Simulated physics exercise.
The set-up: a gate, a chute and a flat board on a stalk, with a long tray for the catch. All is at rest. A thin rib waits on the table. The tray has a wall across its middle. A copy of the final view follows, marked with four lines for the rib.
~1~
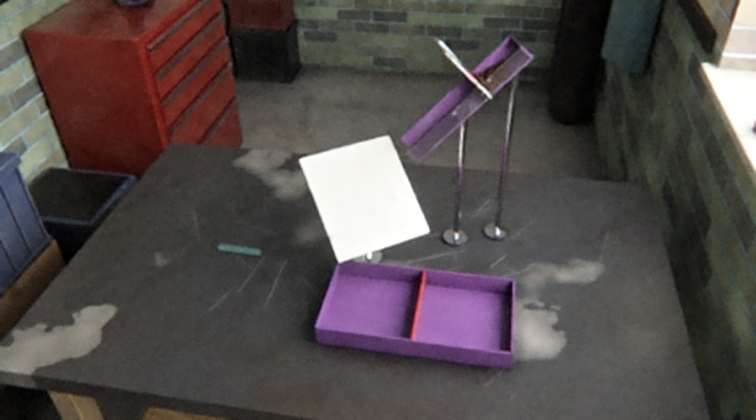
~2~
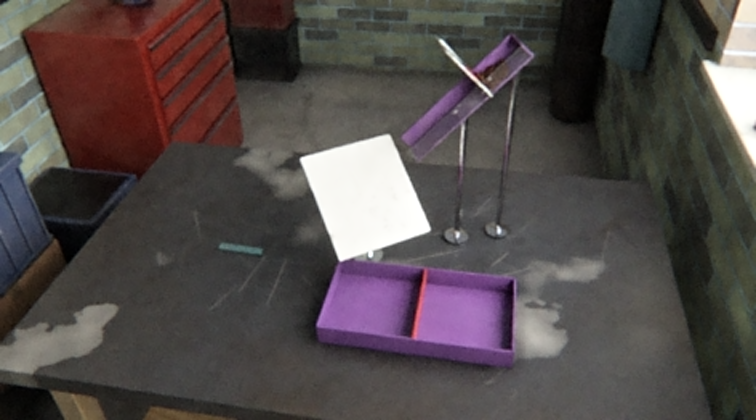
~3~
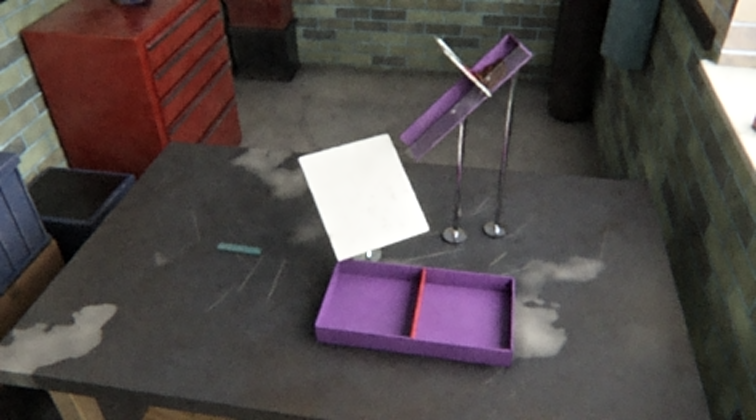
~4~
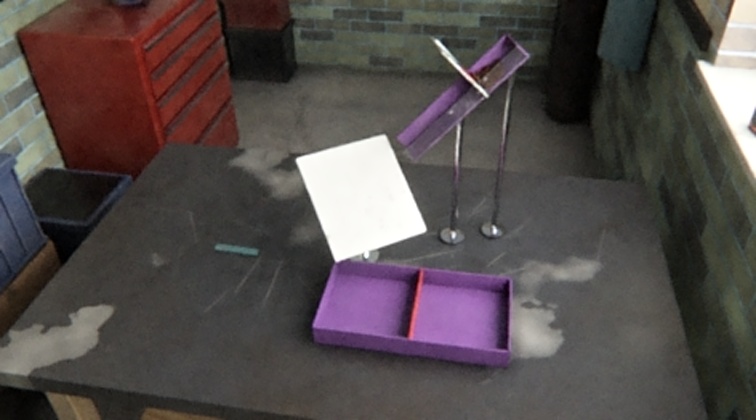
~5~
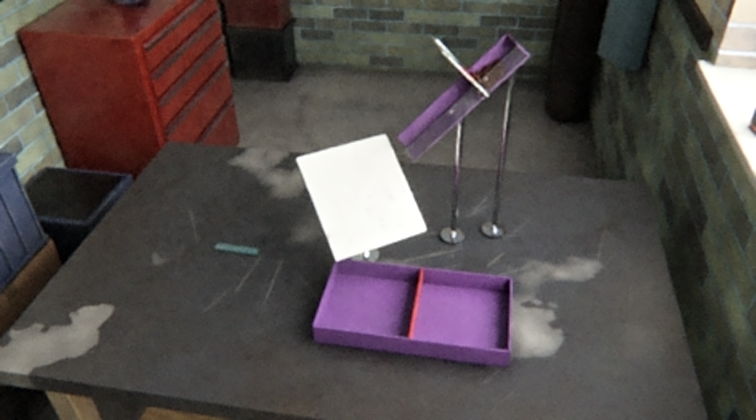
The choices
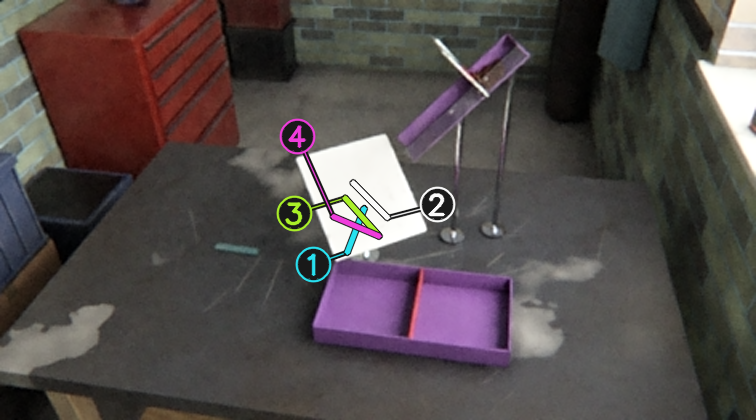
A large dark, scuffed table with pale worn patches fills a room with greenish brick walls, seen from above at an angle, with a red drawer cabinet at left behind it. On it, a purple tray with a red divider sits before a tilted white board, a small teal strip lies left, and a sloping purple chute stands on two metal posts at right. Nothing on the table moves, while the view shifts very slightly.
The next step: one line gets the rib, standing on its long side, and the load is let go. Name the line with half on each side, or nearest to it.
Go for 2.
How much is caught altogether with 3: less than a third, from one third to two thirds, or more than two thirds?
Line 3 gives more than two thirds.
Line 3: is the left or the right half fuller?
Left.
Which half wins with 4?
The left half.
On the marked copy, line 1 from (364, 208) to (347, 252); line 2 from (353, 182) to (387, 217); line 3 from (345, 198) to (378, 234); line 4 from (333, 216) to (379, 236).
With 1, of what is caught, nearly all in the left half, a small part in the right.
With 2, of what is caught, about half in the left half, about half in the right.
With 3, of what is caught, nearly all in the left half, a small part in the right.
With 4, of what is caught, nearly all in the left half, a small part in the right.
